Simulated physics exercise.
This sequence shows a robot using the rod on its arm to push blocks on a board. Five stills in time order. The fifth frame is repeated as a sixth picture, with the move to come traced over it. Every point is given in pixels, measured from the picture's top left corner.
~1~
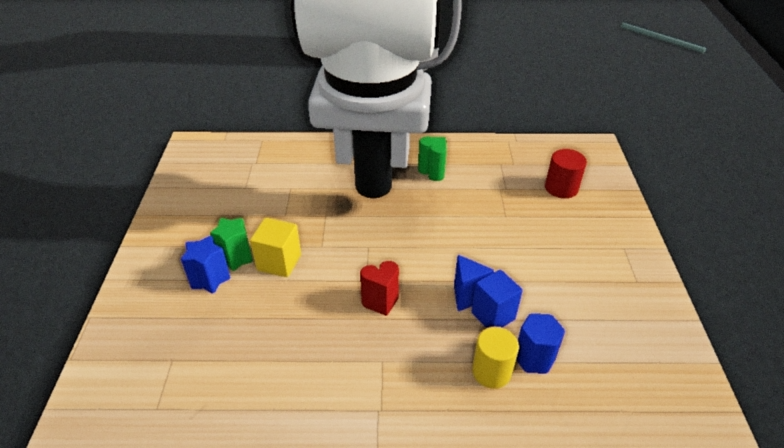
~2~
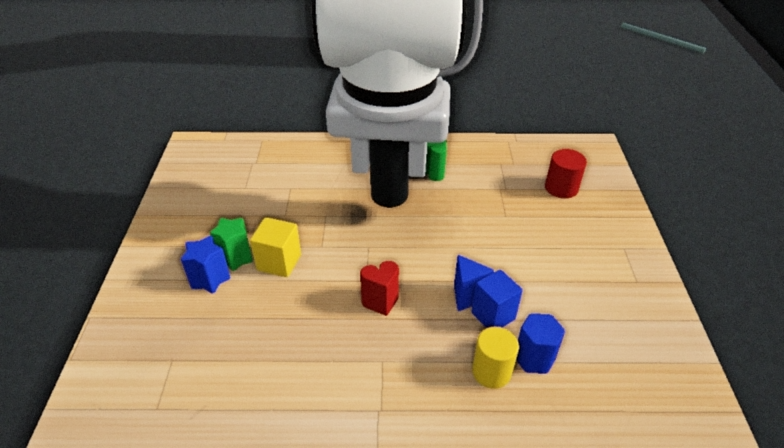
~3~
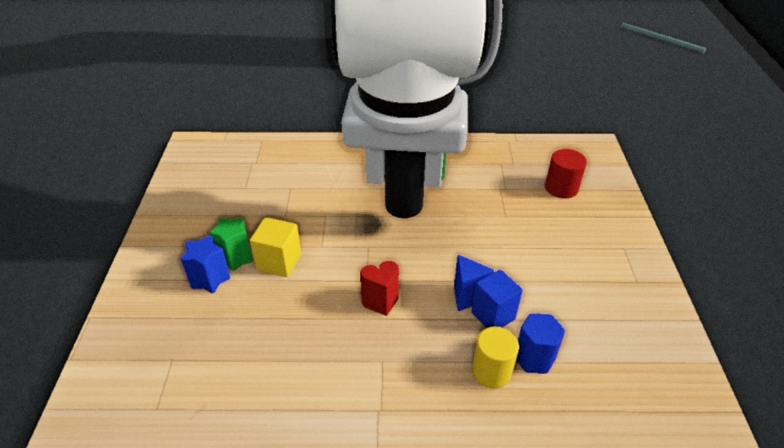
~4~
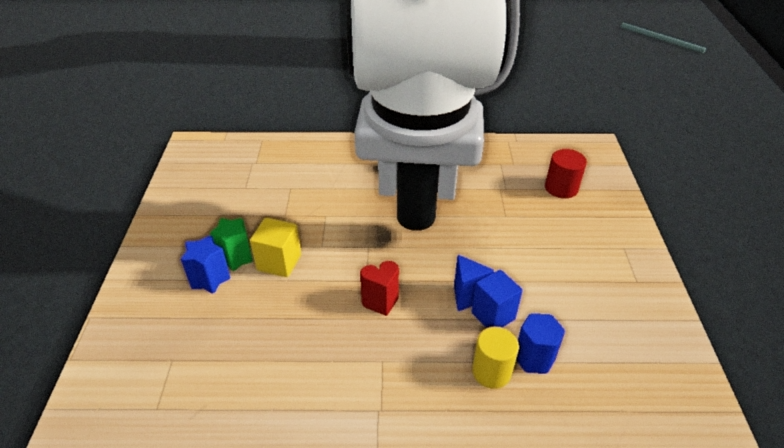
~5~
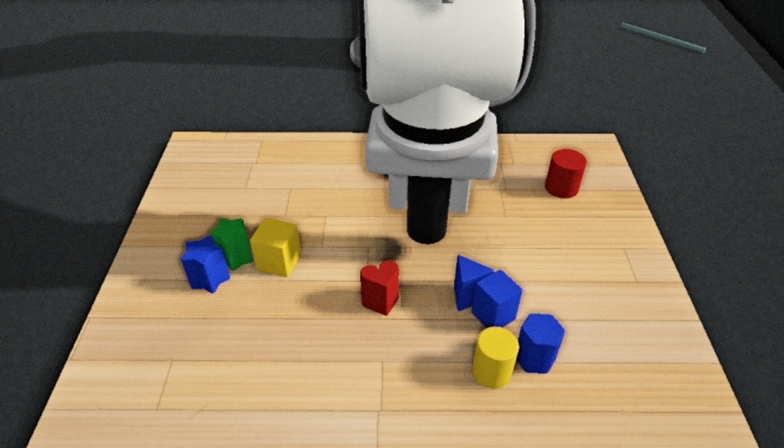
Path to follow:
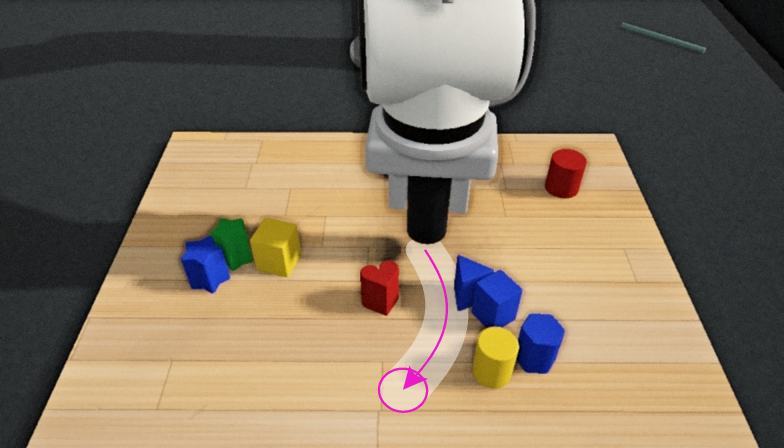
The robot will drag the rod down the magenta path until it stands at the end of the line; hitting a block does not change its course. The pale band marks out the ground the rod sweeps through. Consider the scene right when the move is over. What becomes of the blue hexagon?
The blue hexagon changes place.
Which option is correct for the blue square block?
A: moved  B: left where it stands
My answer is option A.
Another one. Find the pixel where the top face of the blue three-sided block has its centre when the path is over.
Close to (485, 308).
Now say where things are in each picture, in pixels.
In the first frame, lower end of the rod at (374, 188), tops of blocks, blue three-sided block at (471, 268), yellow disc at (498, 343), blue square block at (499, 286), blue hexagon at (543, 328).
In the second frame, rod at (390, 197), blocks as before.
In the third frame, rod at (404, 207), blocks as before.
In the fourth frame, rod at (416, 219), blocks as before.
In the fifth frame, rod at (426, 232), blue three-sided block at (471, 268), yellow disc at (498, 343), blue square block at (499, 286), blue hexagon at (543, 328).
The drawn path runs from (425, 250) by way of (445, 292) and (439, 342) to (403, 390).
One third of the way, rod at (447, 274); blue three-sided block at (485, 284), turned 20° anticlockwise; blue square block at (514, 297).
Two thirds of the way, rod at (441, 324); blue three-sided block at (485, 308), turned 90° anticlockwise; blue square block at (524, 304), turned 40° anticlockwise; blue hexagon at (557, 333), turned 10° clockwise.
At the end, rod at (404, 372); blue three-sided block at (485, 308), turned 90° anticlockwise; yellow disc not moved; blue square block at (524, 304), turned 40° anticlockwise; blue hexagon at (557, 333), turned 10° clockwise.
